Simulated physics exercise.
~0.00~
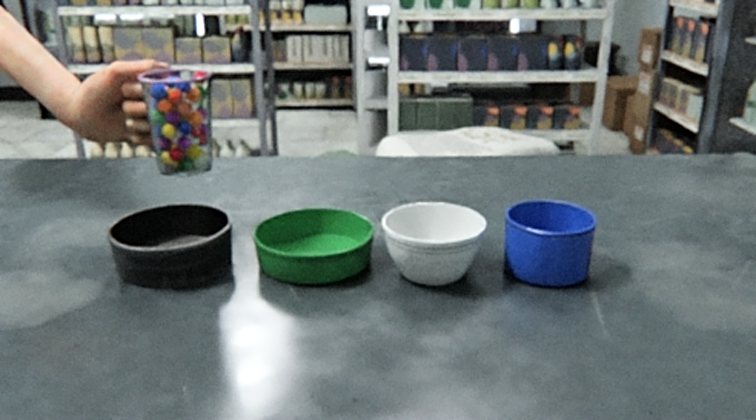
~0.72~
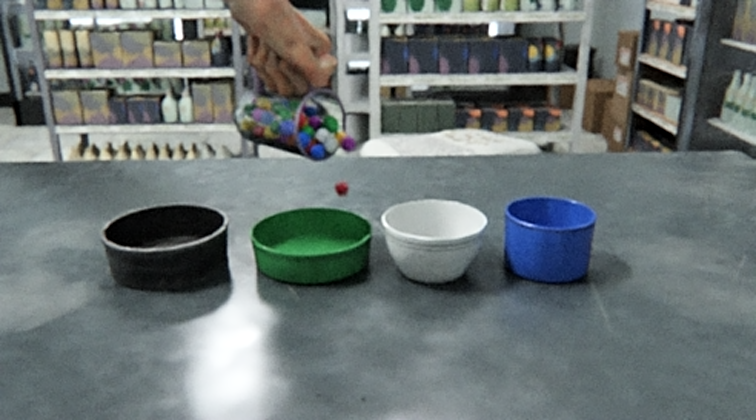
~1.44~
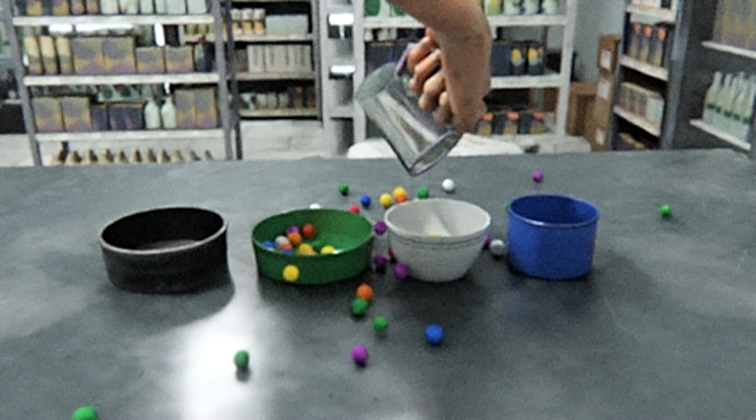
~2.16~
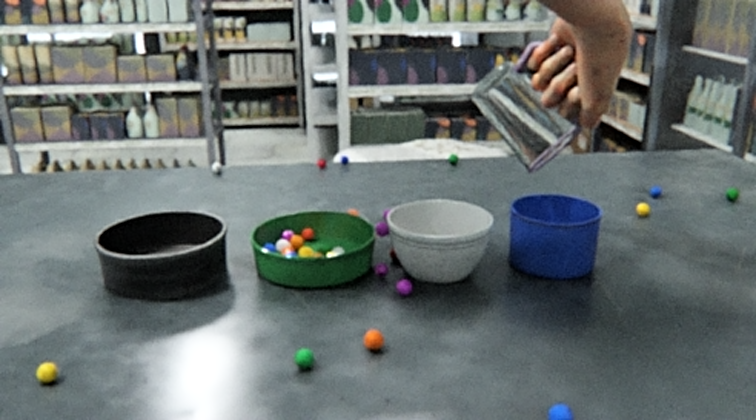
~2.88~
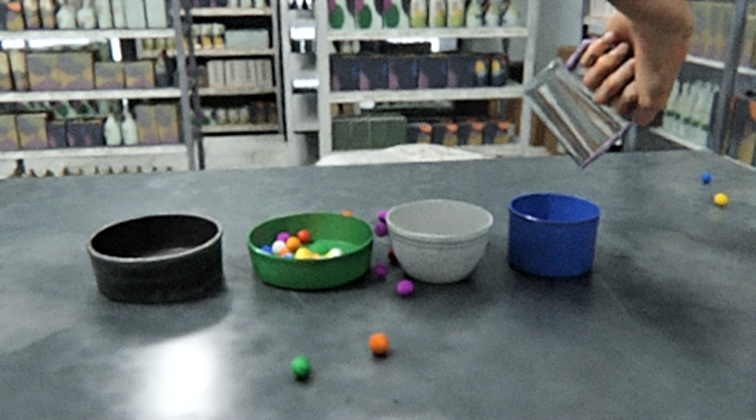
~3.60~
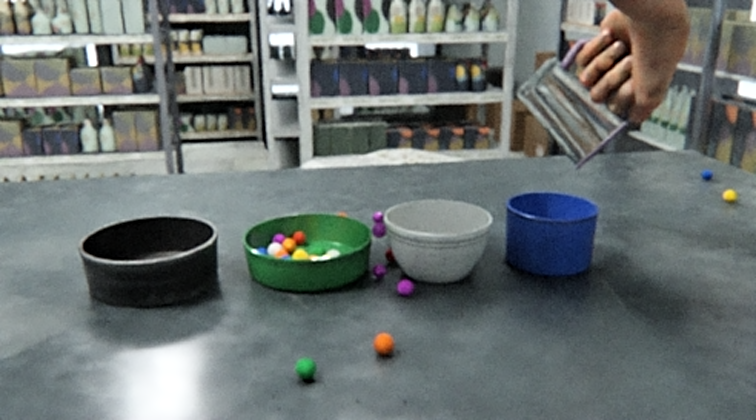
On a dark tabletop before stocked shelves, a hand moves a clear cup of colorful marbles rightward over black, green, white and blue containers, tipping it. Marbles spill into the green dish and white bowl while many scatter and roll away, leaving the cup empty and several on the table.
